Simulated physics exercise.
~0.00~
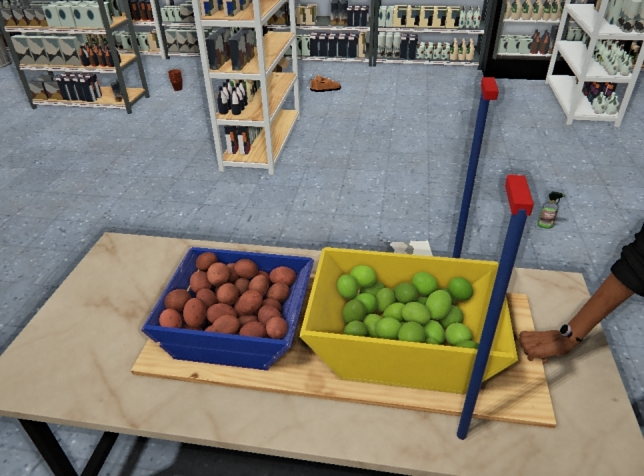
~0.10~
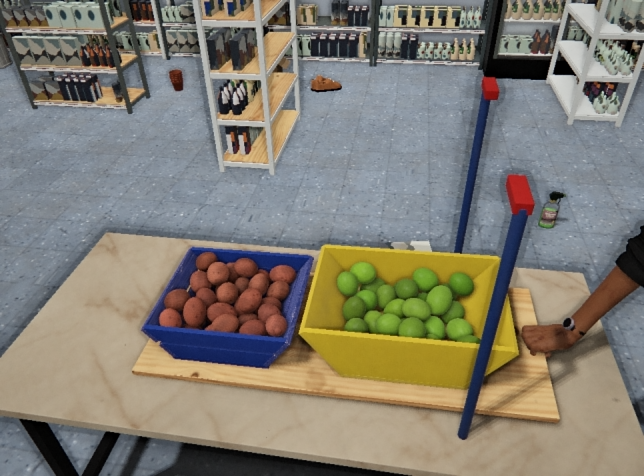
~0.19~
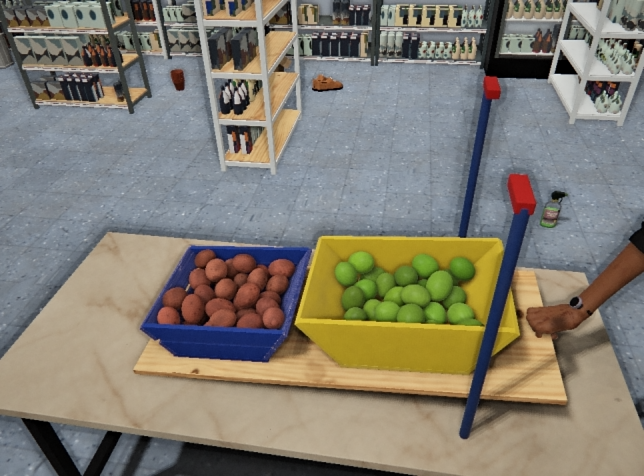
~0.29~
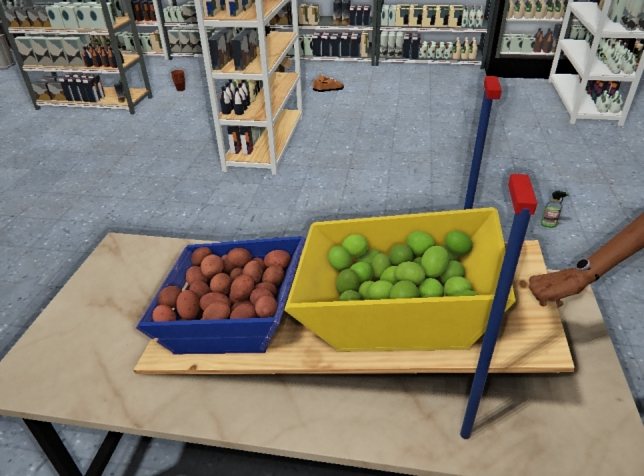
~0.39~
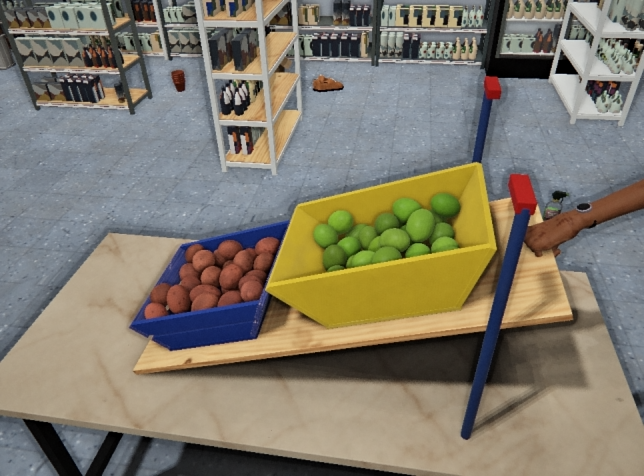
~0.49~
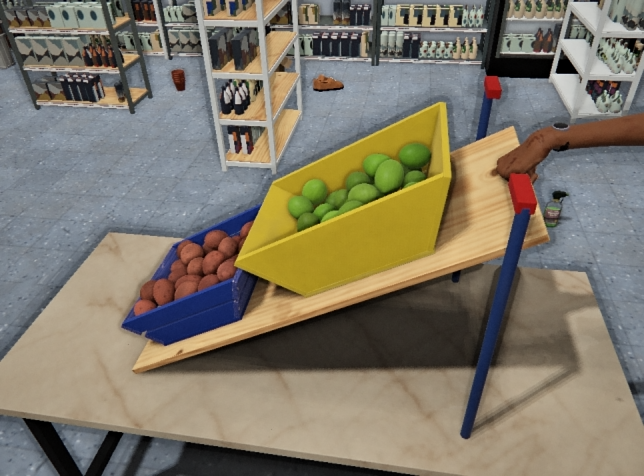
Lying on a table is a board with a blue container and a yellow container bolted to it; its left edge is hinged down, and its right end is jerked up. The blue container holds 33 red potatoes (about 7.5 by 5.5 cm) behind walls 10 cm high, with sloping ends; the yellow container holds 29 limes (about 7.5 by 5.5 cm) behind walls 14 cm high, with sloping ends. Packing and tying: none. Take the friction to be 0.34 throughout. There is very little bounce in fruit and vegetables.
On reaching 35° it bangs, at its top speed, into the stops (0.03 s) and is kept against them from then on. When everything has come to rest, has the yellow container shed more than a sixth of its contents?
Yes. It ends up short by more than a sixth.
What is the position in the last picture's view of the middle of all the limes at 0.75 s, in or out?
In the last picture they centre on about (259, 171).
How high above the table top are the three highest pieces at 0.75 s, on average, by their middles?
About 64 cm up, on average.
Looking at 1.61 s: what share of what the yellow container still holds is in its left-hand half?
Near 100 per cent.
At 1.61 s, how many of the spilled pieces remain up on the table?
Some 8 in number.
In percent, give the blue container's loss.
Lost from the blue container: 15 percent.
After 0.51 s, it hits the stops.
After 0.61 s, tilt 35°; blue container 33 in, 0 out and yellow container 29 in, 0 out.
After 0.75 s, tilt 35°; blue container 33 in, 0 out and yellow container 26 in, 3 out.
After 1.01 s, tilt 35°; blue container 32 in, 1 out and yellow container 10 in, 19 out.
Outcome (at 1.61 s), blue container 28 in, 5 out and yellow container 8 in, 21 out. Asked share, 21 of 29, 72 per cent.
